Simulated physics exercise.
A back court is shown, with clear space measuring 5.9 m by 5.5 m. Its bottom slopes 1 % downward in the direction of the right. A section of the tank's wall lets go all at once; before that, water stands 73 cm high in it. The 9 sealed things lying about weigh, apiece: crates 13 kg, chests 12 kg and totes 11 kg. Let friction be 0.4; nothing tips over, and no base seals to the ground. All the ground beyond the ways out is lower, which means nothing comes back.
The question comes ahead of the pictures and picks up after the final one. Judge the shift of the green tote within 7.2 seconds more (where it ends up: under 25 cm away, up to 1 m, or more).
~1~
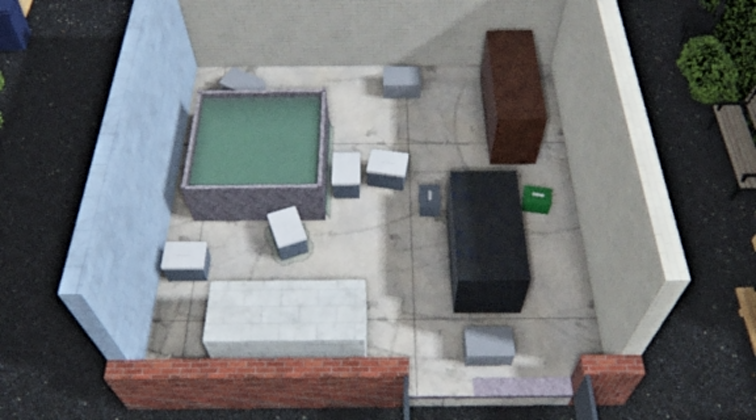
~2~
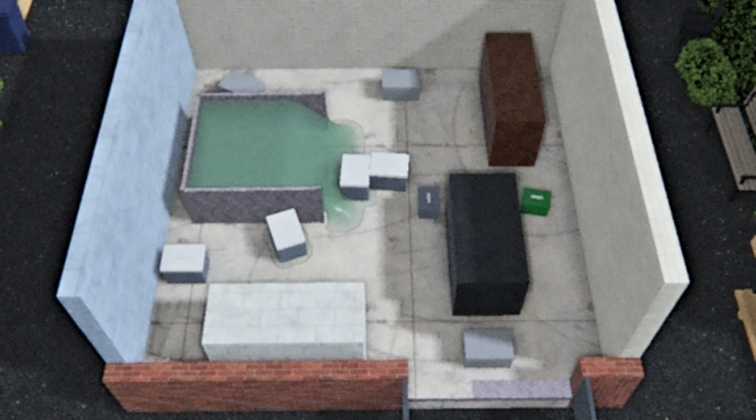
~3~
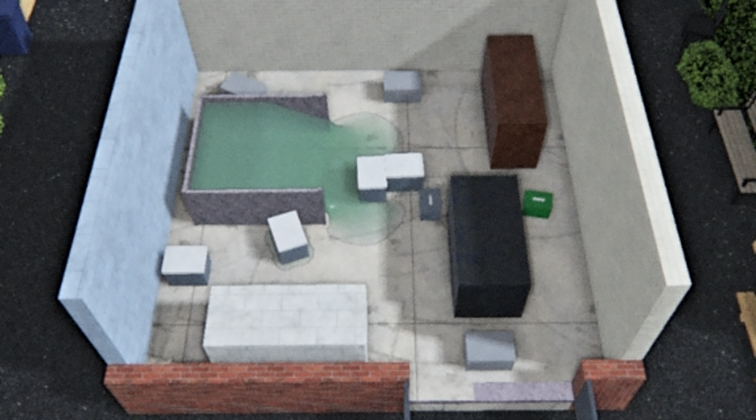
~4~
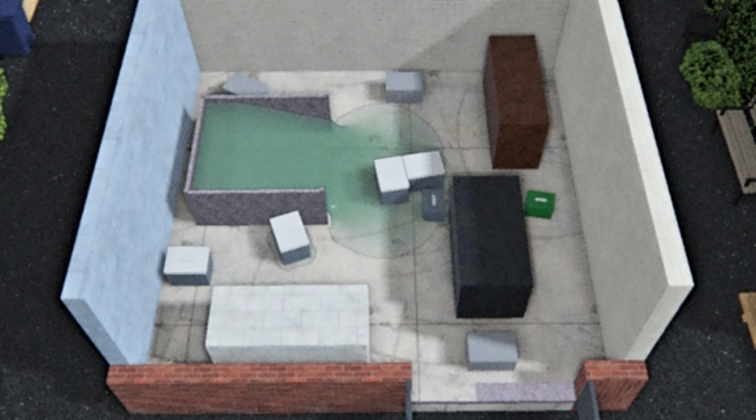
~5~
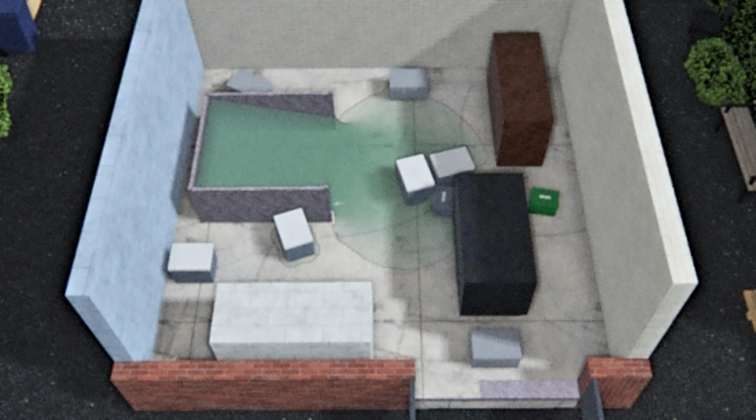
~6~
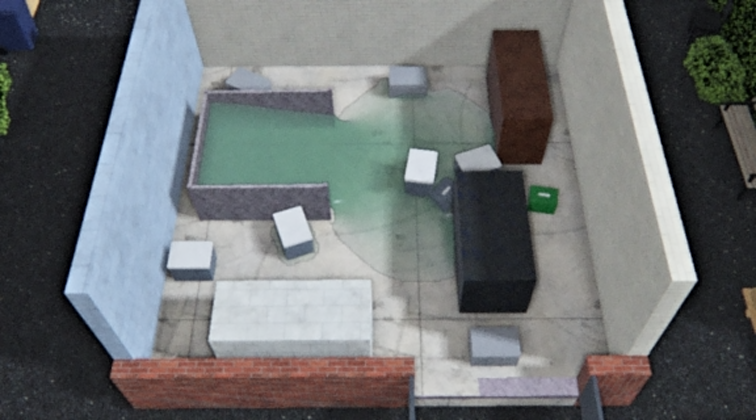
When it settles, the green tote lies far from the start.
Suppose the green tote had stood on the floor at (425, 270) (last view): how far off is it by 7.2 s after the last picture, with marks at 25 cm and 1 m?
Well, it is shoved a long way.
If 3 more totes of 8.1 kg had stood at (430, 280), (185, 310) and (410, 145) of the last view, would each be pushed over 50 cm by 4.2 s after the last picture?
Taking them in the order given: Exceeds it, falls short and exceeds it.
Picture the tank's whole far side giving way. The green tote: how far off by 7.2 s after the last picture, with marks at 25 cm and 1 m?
I'd say the green tote gets swept off.
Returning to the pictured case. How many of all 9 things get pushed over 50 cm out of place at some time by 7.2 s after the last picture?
The total is 6.
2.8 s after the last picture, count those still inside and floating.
I count 4.
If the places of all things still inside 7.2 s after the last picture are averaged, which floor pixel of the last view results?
Close to pixel (361, 211).
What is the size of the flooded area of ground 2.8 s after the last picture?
Wet: Near 23 m2.
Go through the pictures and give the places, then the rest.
In the first picture, the green tote at (538, 195), on the bottom; water covers 3.2 m2; 0 of 9 have shifted.
In the second picture, the green tote at (537, 197), on the bottom; water covers 4.1 m2; 1 of 9 have shifted.
In the third picture, the green tote at (538, 200) rests on the ground; 5.5 m2 under water; 2 of 9 have shifted.
In the fourth picture, the green tote at (541, 200) rests on the ground; water covers 7.0 m2; 2 of 9 have shifted.
In the fifth picture, the green tote at (545, 197), on the bottom; 8.6 m2 under water; 3 of 9 have shifted.
In the sixth picture, the green tote at (544, 195), on the bottom; 10.0 m2 under water; 3 of 9 have shifted.
Then, 0.9 s after the last picture the green tote is near (571, 207), 0.4 m from its start, aground; 0 of 9 are out; 2 afloat.
Then, 2.8 s after the last picture the green tote has gone out; 1 of 9 are out; 4 afloat.
Then, 4.8 s after the last picture the green tote has gone out; 2 of 9 are out; 5 afloat.
Then, 7.2 s after the last picture the green tote has gone out; 2 of 9 are out; 3 afloat.
